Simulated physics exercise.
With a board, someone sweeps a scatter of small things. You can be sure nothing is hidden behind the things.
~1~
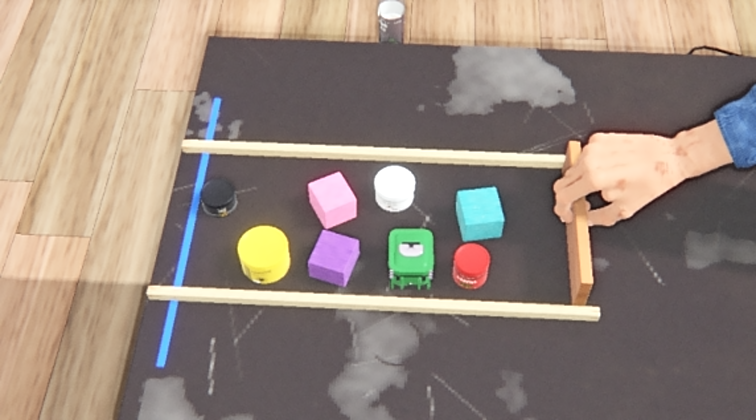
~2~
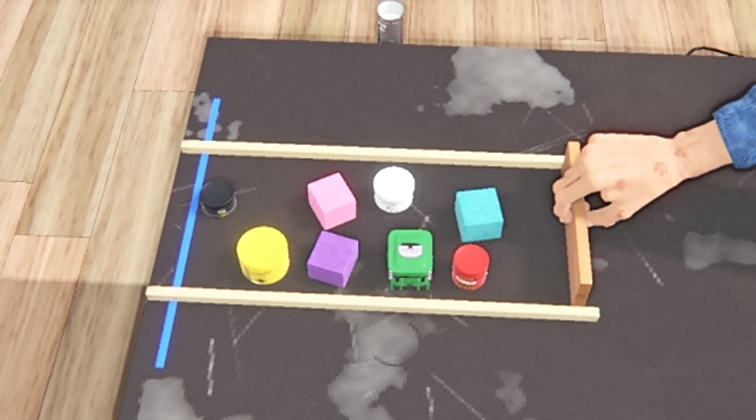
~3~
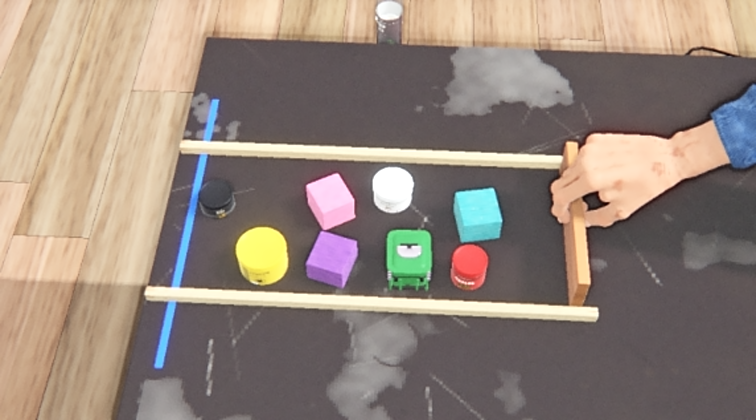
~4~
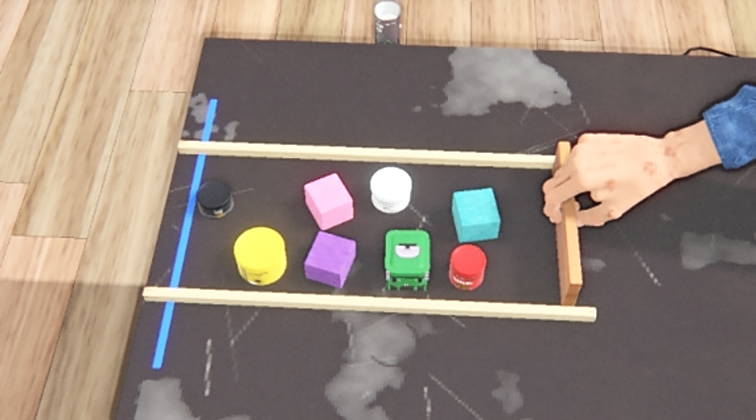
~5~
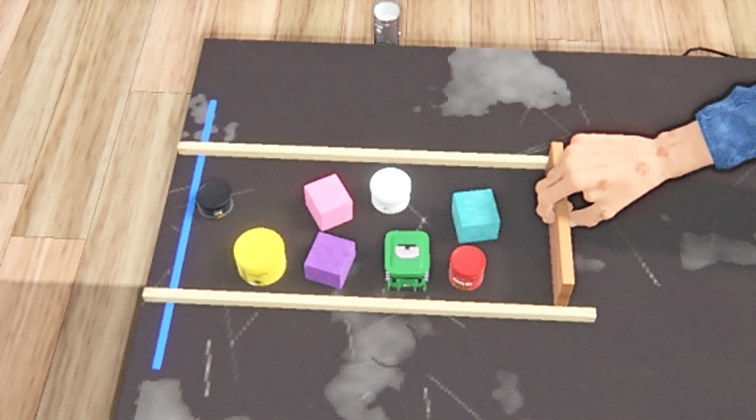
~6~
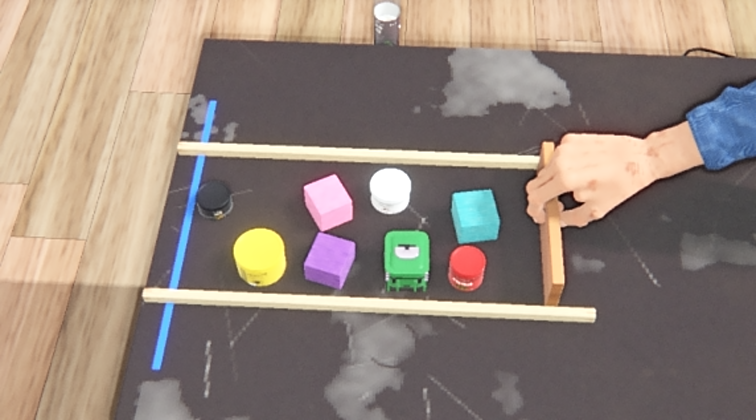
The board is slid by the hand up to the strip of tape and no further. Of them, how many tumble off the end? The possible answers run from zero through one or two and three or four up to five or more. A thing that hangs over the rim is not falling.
Off the edge: Upward of four.
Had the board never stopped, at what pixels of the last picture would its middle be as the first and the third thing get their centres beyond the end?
I'd put the first at about (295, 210) and the next at about (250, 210).
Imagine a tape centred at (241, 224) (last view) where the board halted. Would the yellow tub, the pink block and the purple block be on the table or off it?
Result - the yellow tub is gone, the pink block is safe, the purple block is gone.
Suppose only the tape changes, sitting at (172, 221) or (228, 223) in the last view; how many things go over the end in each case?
In order, 8 and 3.
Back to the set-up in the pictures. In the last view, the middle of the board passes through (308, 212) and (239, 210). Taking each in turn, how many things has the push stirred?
Respectively 7 and 8.
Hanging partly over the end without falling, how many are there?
The number overhanging is 3.
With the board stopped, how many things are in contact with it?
The count in contact is 3.
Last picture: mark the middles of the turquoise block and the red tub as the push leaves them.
Taking them in turn, first comes (169, 201), then (160, 255).
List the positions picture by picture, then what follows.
In the first frame, black tub (219, 199); yellow tub (264, 255); pink block (333, 201); board (576, 222); tape (192, 219).
In the second frame, yellow tub (264, 256); board (576, 223).
In the third frame, pink block (331, 202); purple block (332, 259).
In the fourth frame, black tub (215, 200); white pot (391, 191).
In the fifth frame, yellow tub (260, 257); red tub (467, 268).
In the sixth frame, black tub (214, 201); yellow tub (260, 258); pink block (328, 203); board (549, 223); tape (188, 221).
A little later, none off yet; black tub at rest near (214, 201); yellow tub at rest near (260, 258); pink block at rest near (328, 203).
Next, none off yet; black tub at rest near (214, 201); yellow tub shifted about its own width near (196, 251); pink block shifted about its own width near (281, 196).
Later still, one off so far; black tub shifted about its own width near (160, 198); yellow tub dropping near (136, 353); pink block shifted well along near (195, 190).
When it is over, the number that fall off is five or more; down, green case, purple block, pink block, yellow tub and black tub.
